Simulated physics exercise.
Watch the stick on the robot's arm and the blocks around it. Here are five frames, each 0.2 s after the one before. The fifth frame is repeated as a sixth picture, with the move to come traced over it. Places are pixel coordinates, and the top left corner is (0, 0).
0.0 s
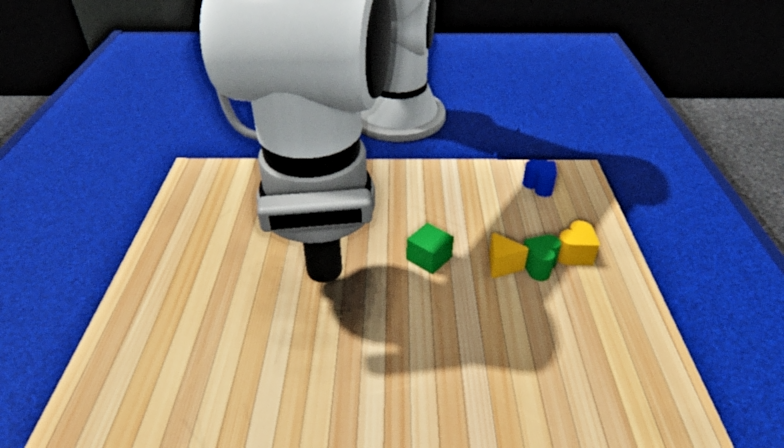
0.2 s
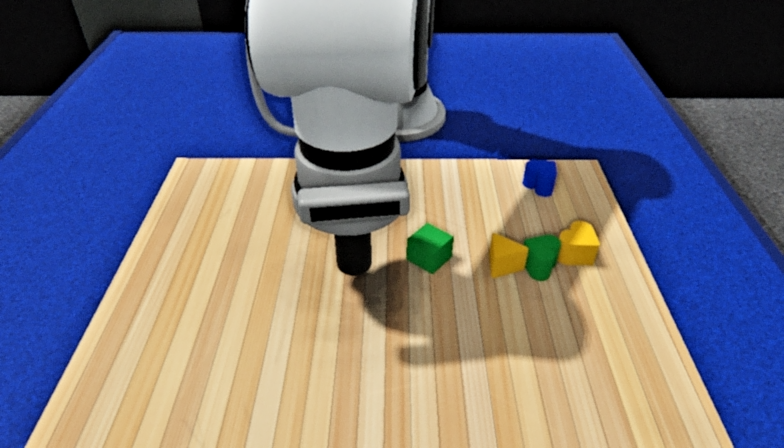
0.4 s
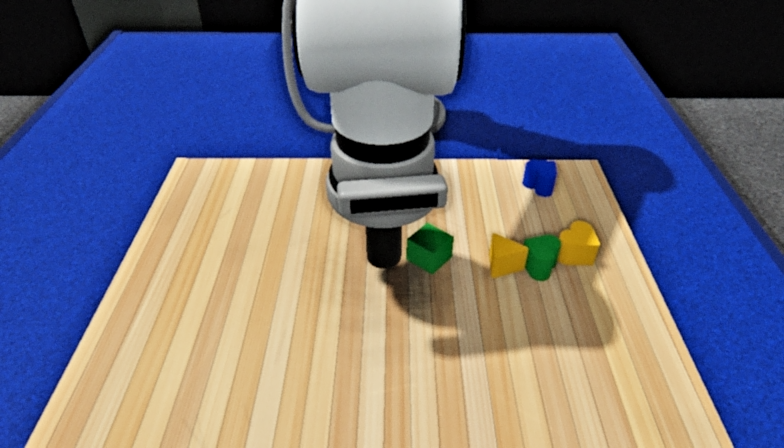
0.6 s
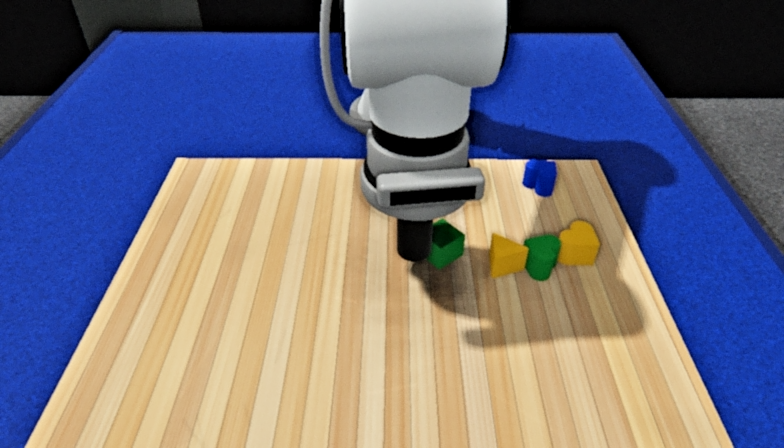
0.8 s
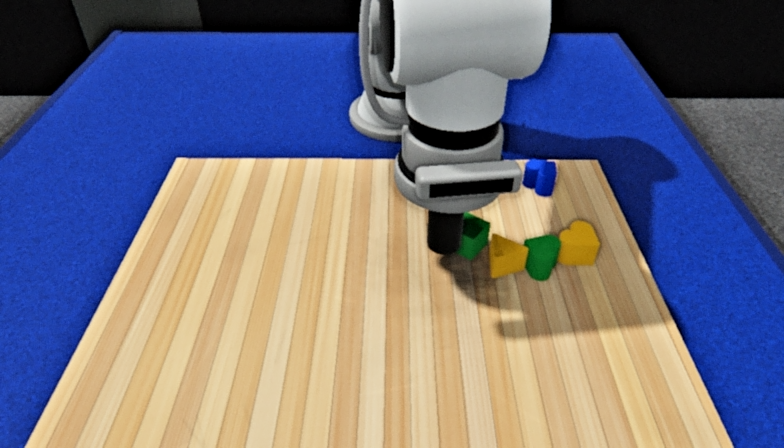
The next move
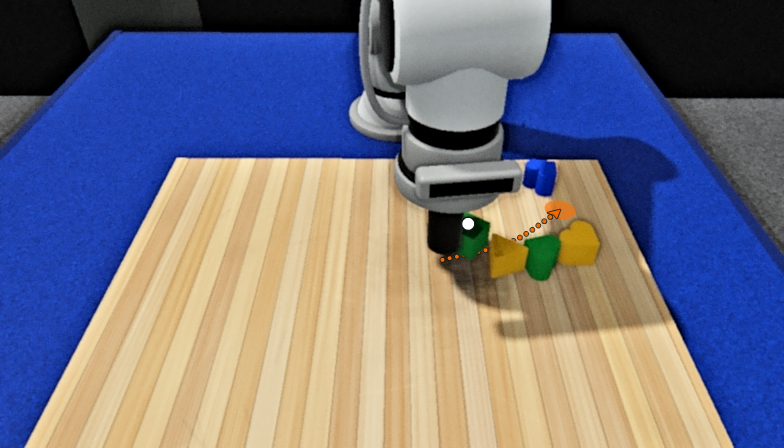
A white robot arm with a black stick reaches over a striped wooden board on a blue surface, seen from a fixed, raised view. A green block sits near the middle, with a yellow triangle, a smaller green block and a yellow heart to its right, and a blue block behind them. The arm slides the stick steadily right, then pushes the middle green block toward the yellow triangle.
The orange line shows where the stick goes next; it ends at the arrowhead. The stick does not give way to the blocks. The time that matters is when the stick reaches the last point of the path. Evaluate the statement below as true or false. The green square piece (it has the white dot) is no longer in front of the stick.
My answer: True.
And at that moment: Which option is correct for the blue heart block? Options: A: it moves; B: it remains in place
Letter B.
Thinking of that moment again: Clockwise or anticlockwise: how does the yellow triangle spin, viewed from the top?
Bird's-eye view: Clockwise.
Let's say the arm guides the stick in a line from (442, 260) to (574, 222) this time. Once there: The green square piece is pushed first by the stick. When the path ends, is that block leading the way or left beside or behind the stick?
Slid off.
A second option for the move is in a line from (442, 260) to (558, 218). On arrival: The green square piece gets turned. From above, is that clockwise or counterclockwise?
Direction: Anticlockwise.
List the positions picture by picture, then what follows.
In the first frame, tip of the stick at (325, 272), middles of tops, green square piece at (431, 237), yellow triangle at (506, 245), blue heart block at (544, 167), green heart block at (544, 245).
In the second frame, stick at (354, 265), nothing pushed.
In the third frame, stick at (384, 258), nothing pushed.
In the fourth frame, stick at (414, 252), green square piece at (442, 232).
In the fifth frame, stick at (444, 245), green square piece at (468, 224), yellow triangle at (506, 245), blue heart block at (544, 167), green heart block at (544, 245).
The line goes from (442, 260) via (513, 241), ending at (560, 210); the dot is on the green square piece.
On the path given first. One third of the way, stick at (494, 234); green square piece at (503, 208), turned 25° anticlockwise; yellow triangle at (516, 244), turned 45° clockwise.
Two thirds of the way, stick at (534, 216); green square piece at (513, 194), turned 70° anticlockwise; yellow triangle at (519, 244), turned 55° clockwise; green heart block at (548, 247).
At the end, stick at (564, 195); green square piece at (513, 193), turned 80° anticlockwise; yellow triangle at (519, 244), turned 55° clockwise; blue heart block unmoved; green heart block at (548, 247).
